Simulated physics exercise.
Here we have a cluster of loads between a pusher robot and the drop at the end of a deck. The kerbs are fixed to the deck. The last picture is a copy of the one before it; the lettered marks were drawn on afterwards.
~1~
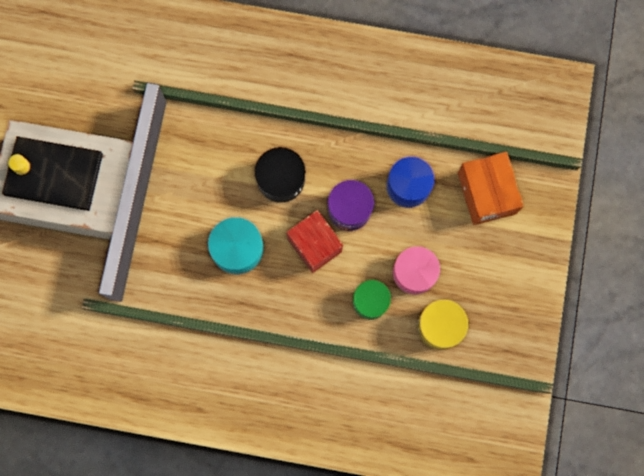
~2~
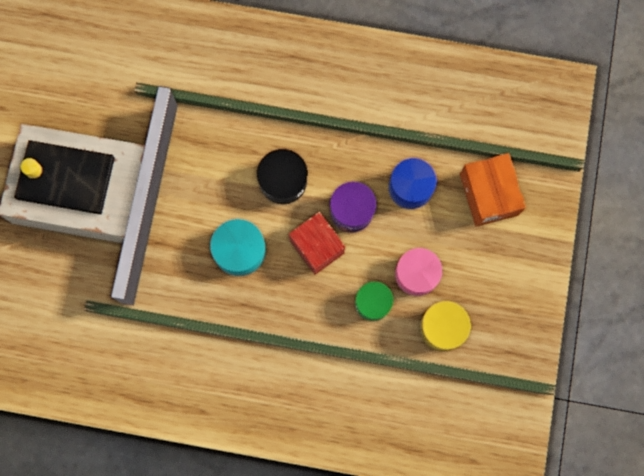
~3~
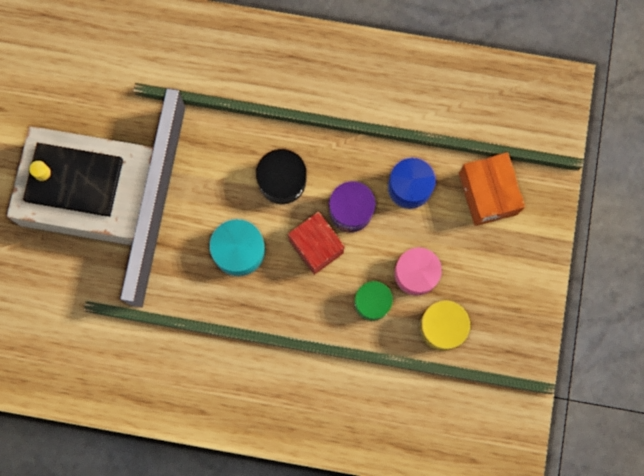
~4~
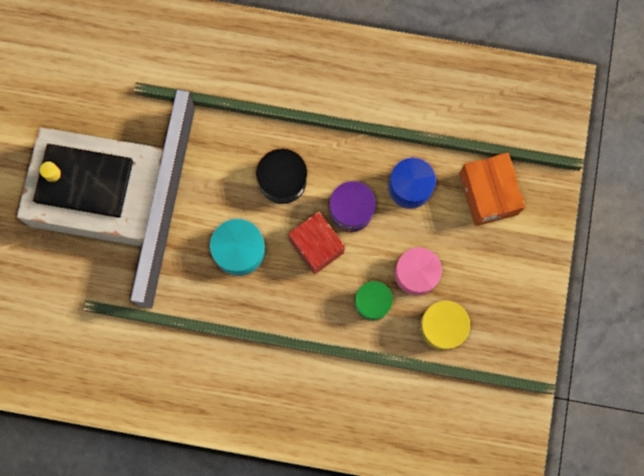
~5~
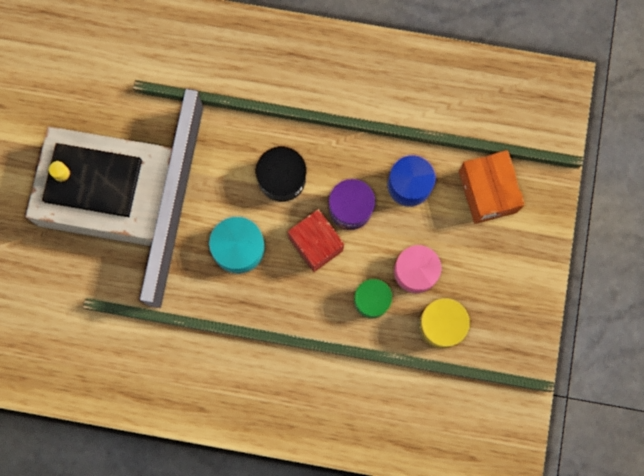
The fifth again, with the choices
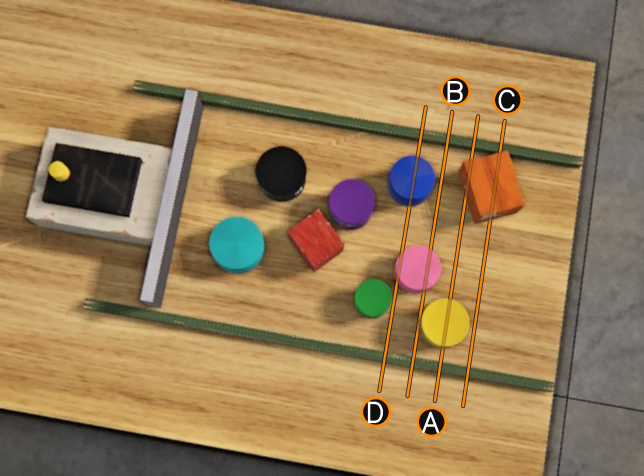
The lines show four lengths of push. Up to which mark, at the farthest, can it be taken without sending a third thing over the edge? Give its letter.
It should halt at C.
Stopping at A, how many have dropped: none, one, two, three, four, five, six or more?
The count is none.
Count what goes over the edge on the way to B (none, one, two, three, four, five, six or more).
In all, none.
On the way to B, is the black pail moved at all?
Yes.
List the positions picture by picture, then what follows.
In the first frame, red crate (315, 242); black pail (281, 175); turquoise canister (237, 246).
In the second frame, robot (71, 178); orange box (492, 190).
In the third frame, robot (80, 180); green pail (373, 302).
In the fourth frame, robot (90, 181); yellow pail (444, 327).
In the fifth frame, robot (99, 181); red crate (316, 241); black pail (282, 175); turquoise canister (238, 245).
On the marked copy, A at (457, 254); B at (431, 250); C at (485, 259); D at (403, 245).
Following C. Soon after the start, robot (212, 201); turquoise canister (306, 282); black pail (323, 180).
Later, robot (325, 220); orange box (524, 189); yellow pail (491, 341).
In the end, robot (416, 236); orange box over the edge; yellow pail (548, 356); one fallen.
As for the rest, A is within the limit but short; B is within the limit but short; D is within the limit but short.
